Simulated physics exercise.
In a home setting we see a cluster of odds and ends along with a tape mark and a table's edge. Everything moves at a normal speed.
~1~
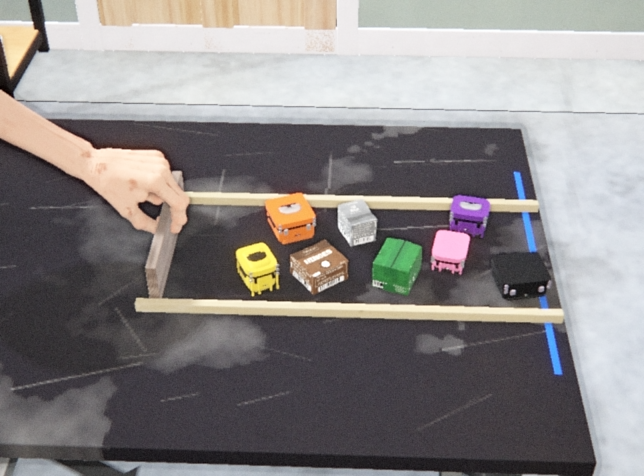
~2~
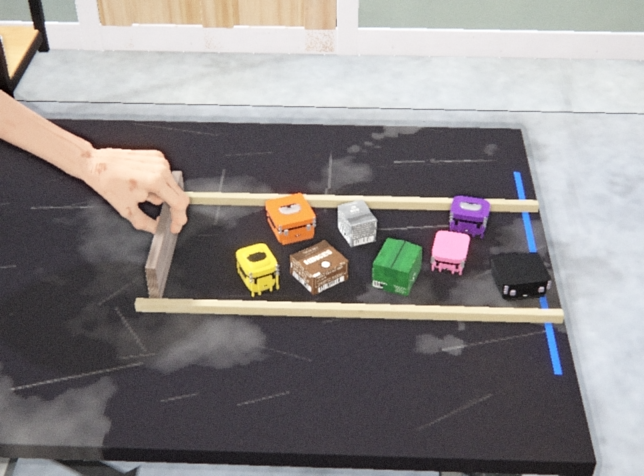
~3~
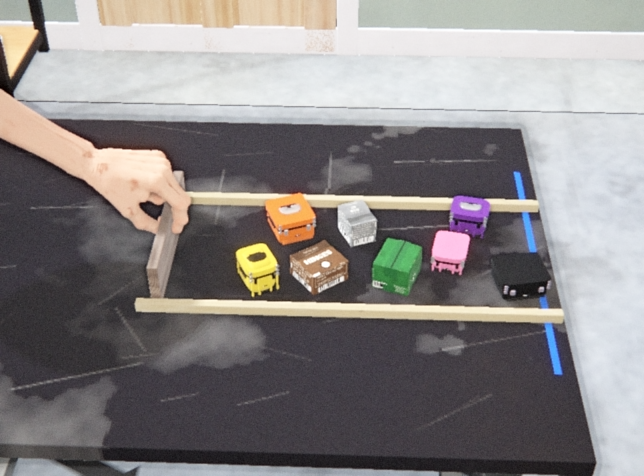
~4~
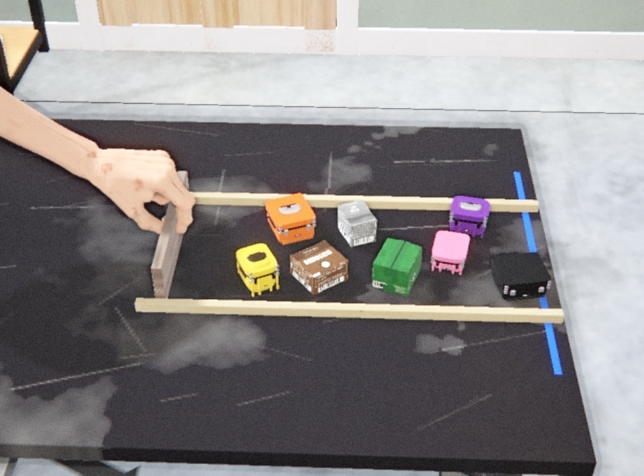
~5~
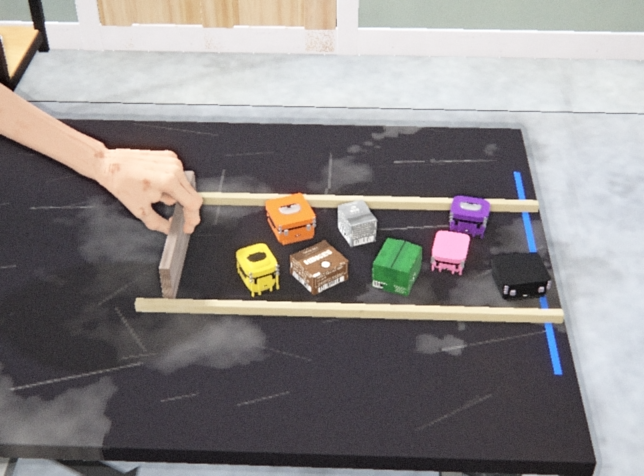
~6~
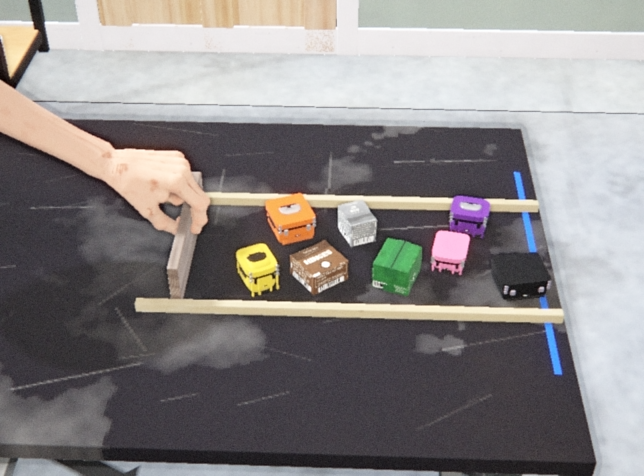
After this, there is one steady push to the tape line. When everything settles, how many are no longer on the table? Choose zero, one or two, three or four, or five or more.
When everything settles, five or more are no longer on the table.
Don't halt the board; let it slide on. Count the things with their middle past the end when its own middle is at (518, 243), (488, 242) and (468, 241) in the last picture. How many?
6, 4 and 3.
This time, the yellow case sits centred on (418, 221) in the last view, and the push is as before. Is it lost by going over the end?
Drops.
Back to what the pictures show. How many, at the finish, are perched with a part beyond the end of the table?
The count is 1.
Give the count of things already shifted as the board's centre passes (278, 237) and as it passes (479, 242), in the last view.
3 and 8.
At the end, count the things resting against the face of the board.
Contact count: 1.
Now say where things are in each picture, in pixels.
The first frame shows black case (520, 277); purple case (469, 217); pink case (450, 253); board (167, 234); tape (535, 261).
The second frame shows purple case (469, 217); brown box (319, 267).
The third frame shows pink case (450, 253); yellow case (257, 270).
The fourth frame shows black case (520, 277); board (173, 234).
The fifth frame shows purple case (469, 217); orange case (290, 219).
The sixth frame shows black case (520, 277); purple case (469, 217); pink case (450, 253); board (187, 234); tape (535, 261).
Soon after, none off yet; black case at rest near (520, 277); purple case at rest near (469, 217); pink case moving near (456, 253).
In the end, the number that fall off is five or more; gone, orange case, brown box, grey box, green box, pink case, purple case and black case.
